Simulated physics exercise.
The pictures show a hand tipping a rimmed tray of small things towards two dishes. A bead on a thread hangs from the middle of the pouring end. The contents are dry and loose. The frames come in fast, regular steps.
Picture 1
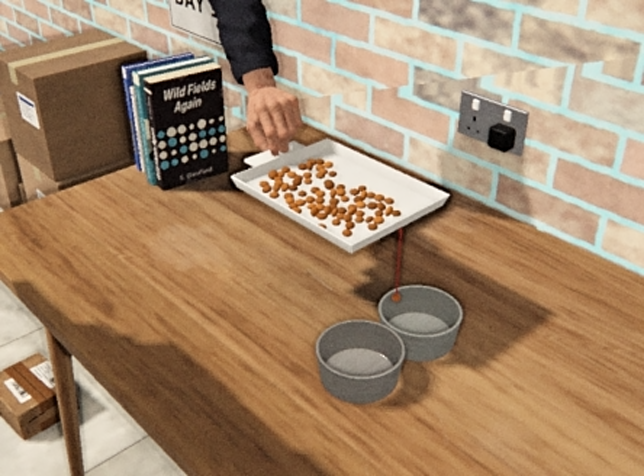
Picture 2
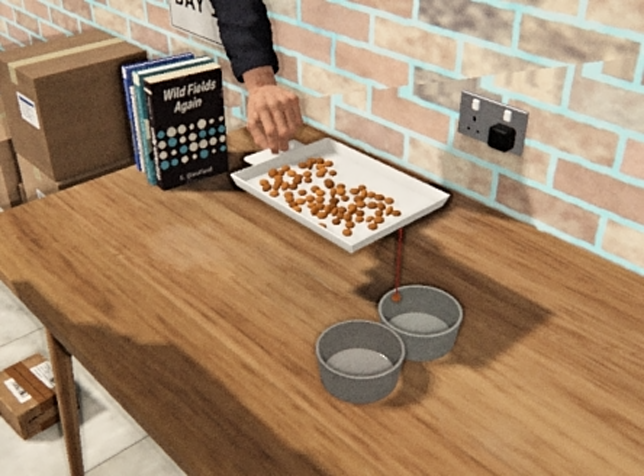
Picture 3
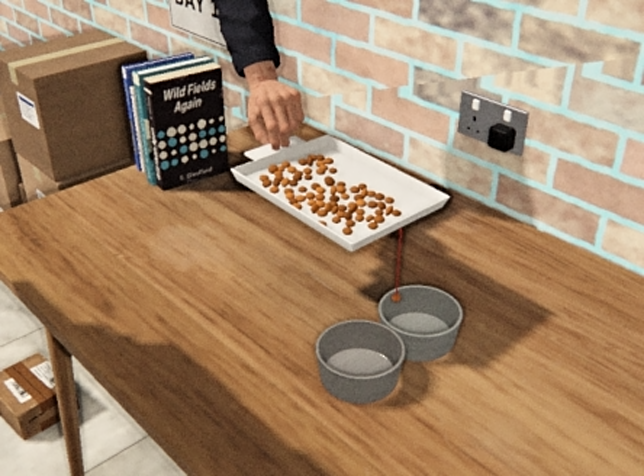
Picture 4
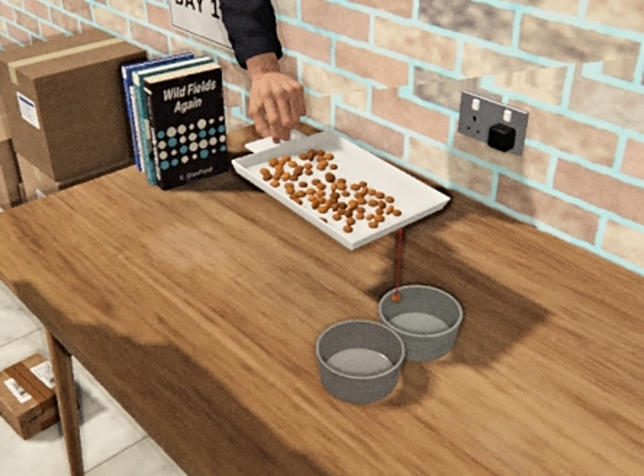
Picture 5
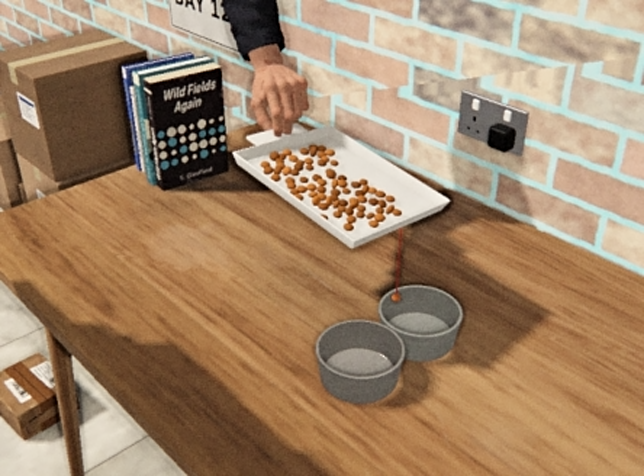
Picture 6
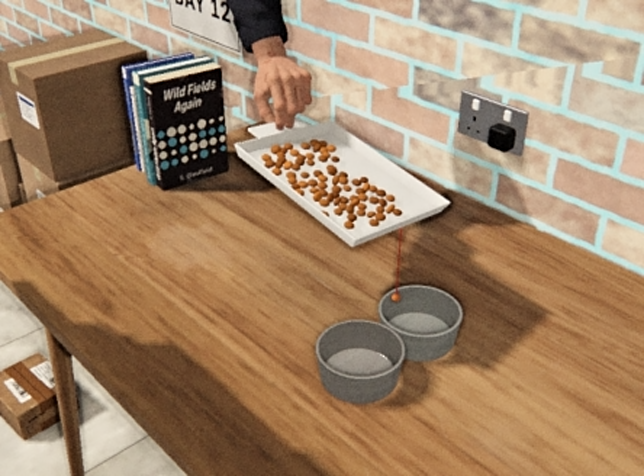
A hand in a dark sleeve grips a white rimmed tray of orange-brown kibble above a wooden table, seen from a fixed, raised view beside a brick wall with a socket. Books and cardboard boxes sit at the left, and two grey dishes stand below a reddish bead hanging on a thread. The hand slowly tilts the tray slightly, its right corner lowest, while the kibble barely shifts.
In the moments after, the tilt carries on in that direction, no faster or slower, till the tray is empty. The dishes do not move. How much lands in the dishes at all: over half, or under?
Together they catch under half.
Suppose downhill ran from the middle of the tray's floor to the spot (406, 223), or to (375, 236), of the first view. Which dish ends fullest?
In turn: The right-hand dish; the left-hand dish.
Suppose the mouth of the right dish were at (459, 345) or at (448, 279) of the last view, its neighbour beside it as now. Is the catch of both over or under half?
The first try: Not half. The second: Above a half.
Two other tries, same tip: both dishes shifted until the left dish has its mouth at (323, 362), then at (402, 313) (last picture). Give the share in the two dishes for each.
In turn 0 and 100 in a hundred.
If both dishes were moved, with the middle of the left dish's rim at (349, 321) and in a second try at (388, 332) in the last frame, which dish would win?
First the dish on the right, then the right-hand dish.
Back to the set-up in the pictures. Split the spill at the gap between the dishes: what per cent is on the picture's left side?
It comes to 10 per cent or so.
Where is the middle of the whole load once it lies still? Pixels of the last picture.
Close to (444, 317).
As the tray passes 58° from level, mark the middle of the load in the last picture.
Close to (420, 208).
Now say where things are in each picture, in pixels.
In the first frame, corners of the pouring end at (351, 241) and (443, 195), level; middle of the load at (333, 193), bits of cat kibble; left dish at (391, 381); right dish at (450, 340); bead on its thread at (396, 297).
In the second frame, corners of the pouring end at (352, 241) and (443, 195), level; middle of the load at (333, 193).
In the third frame, corners of the pouring end at (352, 240) and (443, 196), tipped barely, lowest at the right corner; middle of the load at (333, 190).
In the fourth frame, corners of the pouring end at (353, 239) and (444, 198), tipped a little, lowest at the right corner; middle of the load at (334, 187).
In the fifth frame, corners of the pouring end at (354, 237) and (444, 199), tipped a little, lowest at the right corner; middle of the load at (335, 184).
In the sixth frame, corners of the pouring end at (355, 236) and (444, 201), tipped a little, lowest at the right corner; middle of the load at (336, 180); left dish at (391, 381); right dish at (450, 340).
Soon, tray tipped steeply; most on the tray; a stray few in the right dish; a stray few outside both; a small part in the air.
A while on, tray tipped right over; about a third in the right dish; about two thirds outside both.
Towards the end, tray tipped past a quarter turn; about a third in the right dish; about two thirds outside both.
Finally, tray tipped past a quarter turn; none in the left dish; about a third in the right dish; about two thirds outside both.
